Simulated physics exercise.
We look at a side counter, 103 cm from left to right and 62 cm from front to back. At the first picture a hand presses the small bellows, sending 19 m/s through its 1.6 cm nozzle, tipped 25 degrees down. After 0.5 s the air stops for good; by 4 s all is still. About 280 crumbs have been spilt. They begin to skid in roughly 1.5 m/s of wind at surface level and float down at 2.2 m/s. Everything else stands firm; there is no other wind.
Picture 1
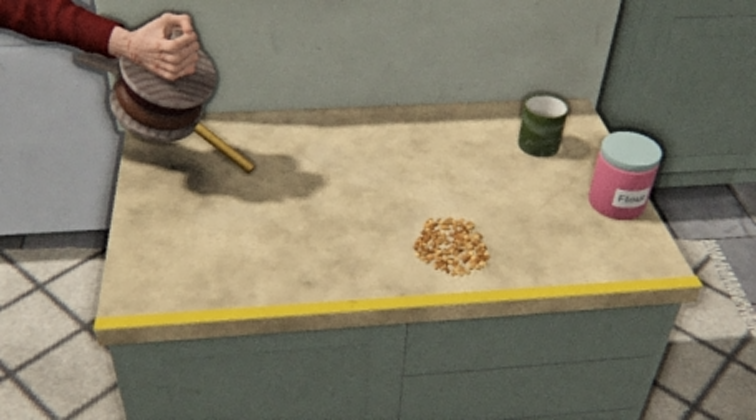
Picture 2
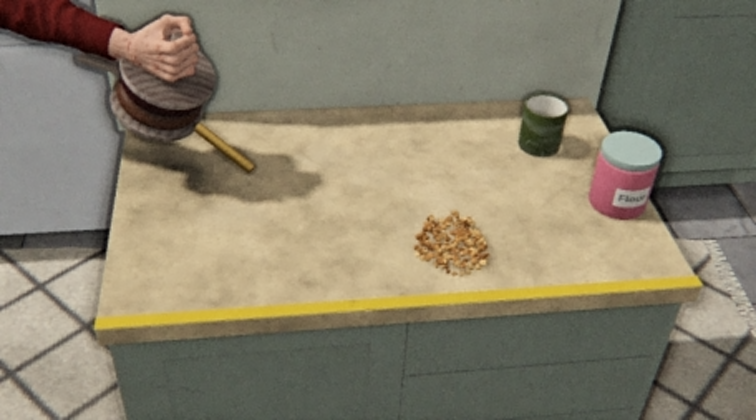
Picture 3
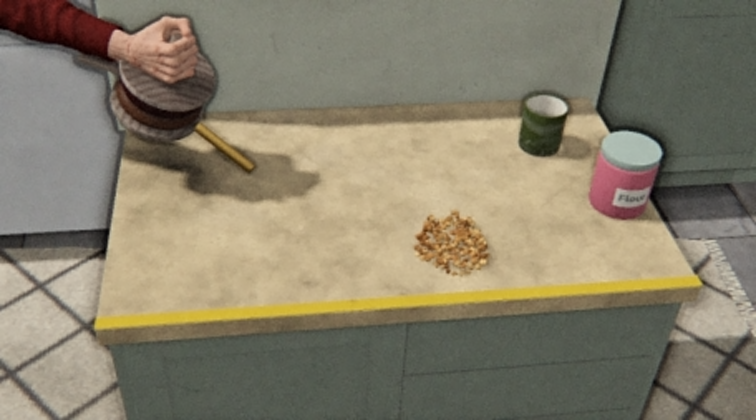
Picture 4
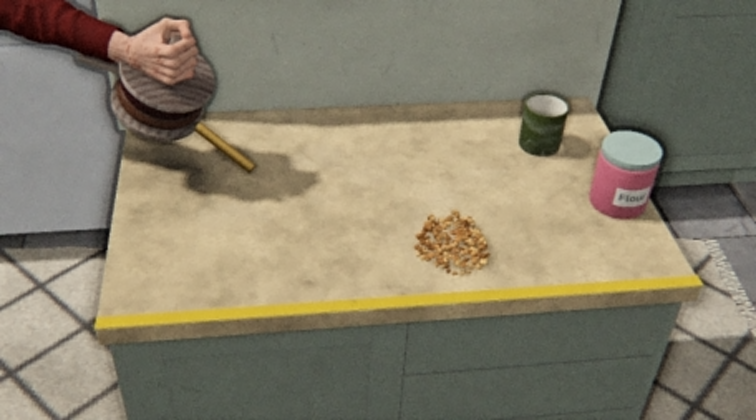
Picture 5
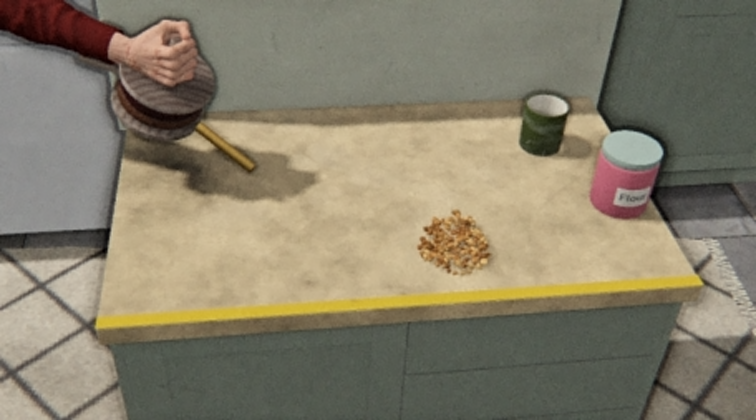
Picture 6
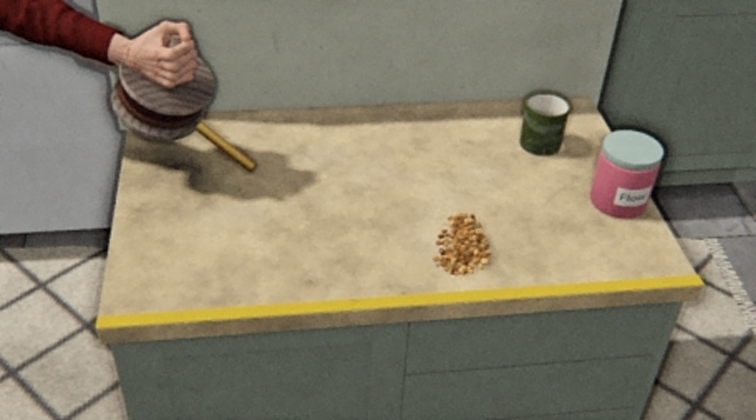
Golden crumbs lie in a loose, round patch on a side counter, quite still at first, while a hand at the upper left presses a small bellows. The crumbs on the patch's left side then skid a short way right, leaving it narrower, as the mug and jar stay put.
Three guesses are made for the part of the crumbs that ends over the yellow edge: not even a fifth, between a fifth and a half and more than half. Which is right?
By then more than half are over the yellow edge.
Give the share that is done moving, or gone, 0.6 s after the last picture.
About 70 %.
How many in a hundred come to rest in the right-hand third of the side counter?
Some 10 per cent.
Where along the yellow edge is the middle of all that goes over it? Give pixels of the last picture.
Near (597, 293).
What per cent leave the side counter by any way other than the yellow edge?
Near 25 %.
Then, 0.6 s after the last picture the count stands so, 67 % are over the yellow edge.
Then, 1.0 s after the last picture the count stands so, 67 % are over the yellow edge.
Then, 2.0 s after the last picture the count stands so, 67 % are over the yellow edge.
Then, 3.8 s after the last picture, at the end, 67 % are over the yellow edge.
